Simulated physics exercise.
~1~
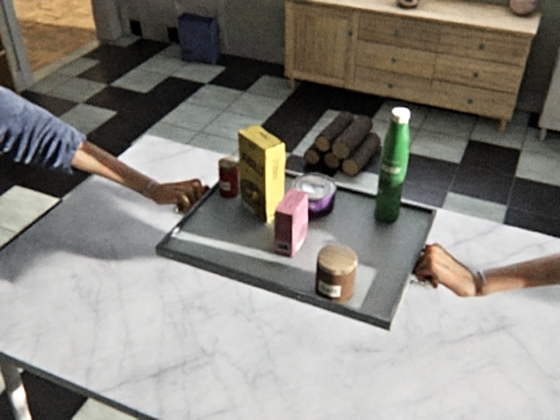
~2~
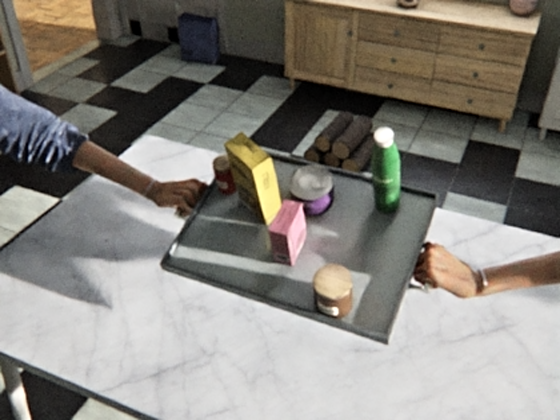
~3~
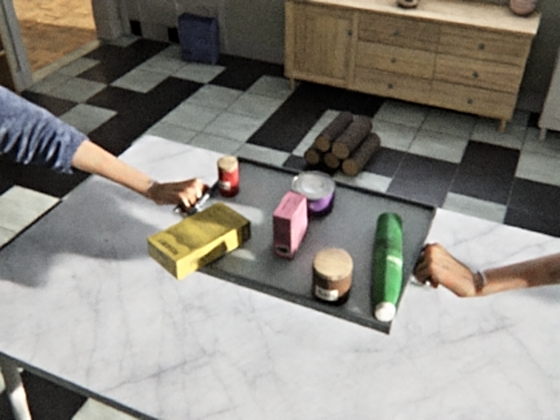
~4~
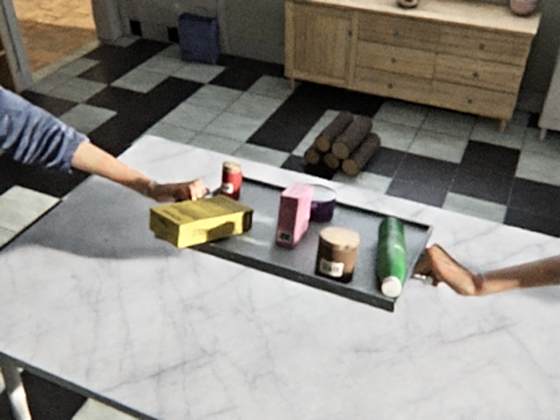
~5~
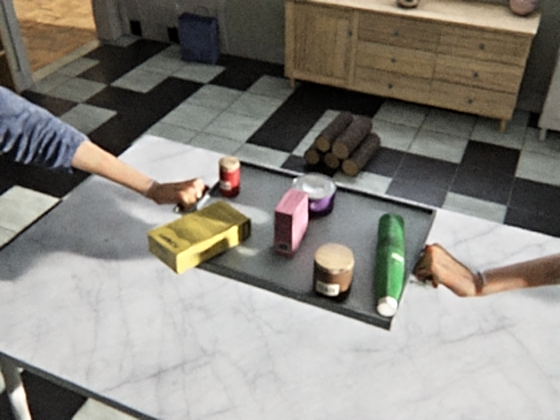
Above a marble table in a room with a checkered floor, two hands tilt a loaded tray toward the viewer, then away, and level it; the yellow packet and green bottle topple and end on their sides, while the pink packet, shaker, jar and tub remain upright.
